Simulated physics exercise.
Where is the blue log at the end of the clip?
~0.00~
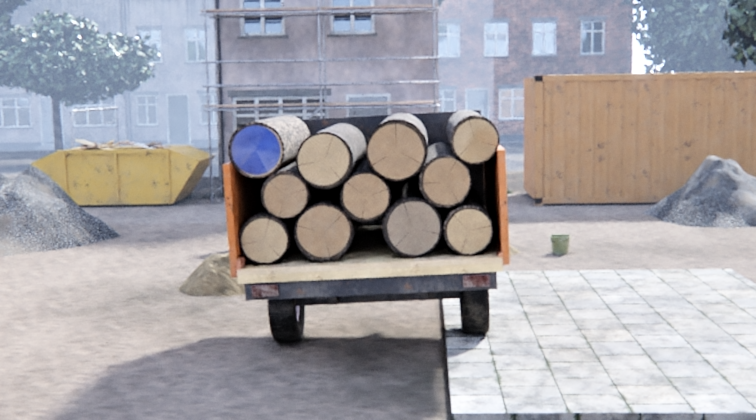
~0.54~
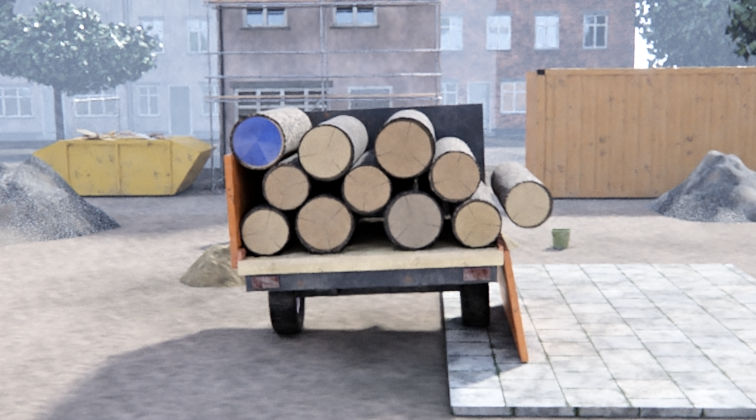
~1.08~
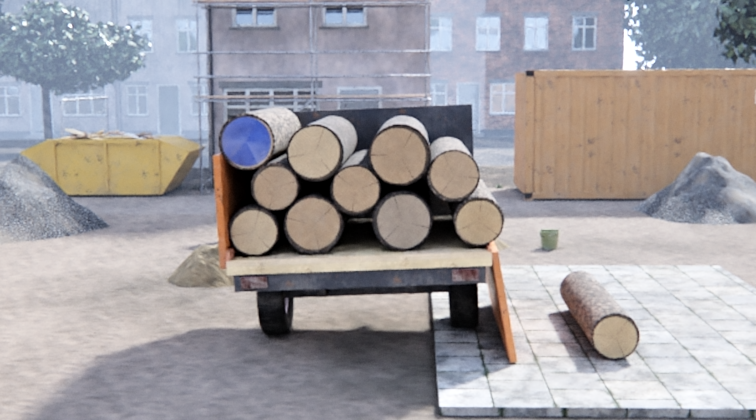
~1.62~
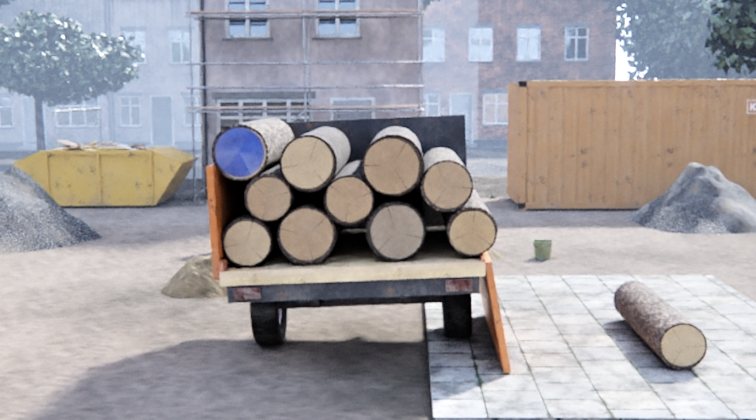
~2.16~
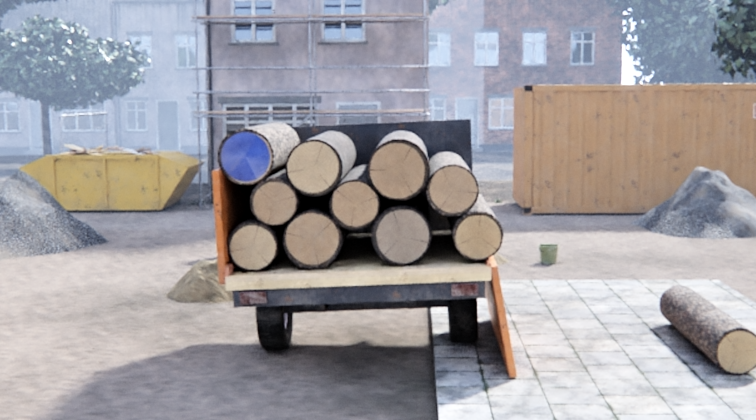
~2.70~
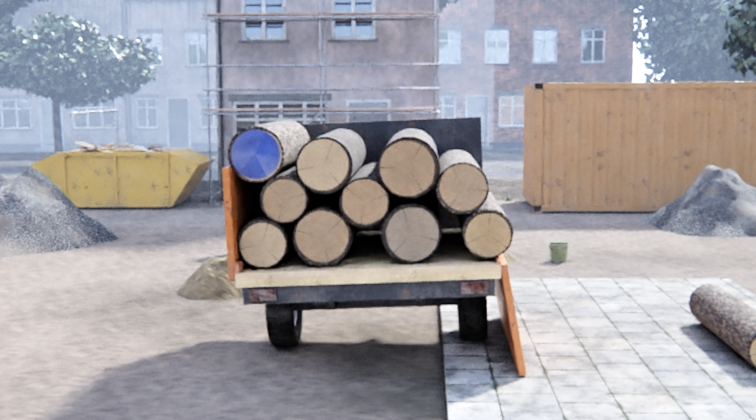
The blue log is still aboard the trailer, resting on top of other logs at the left of the stack.
On a building yard, a trailer's right side drops and one log rolls off onto paving.
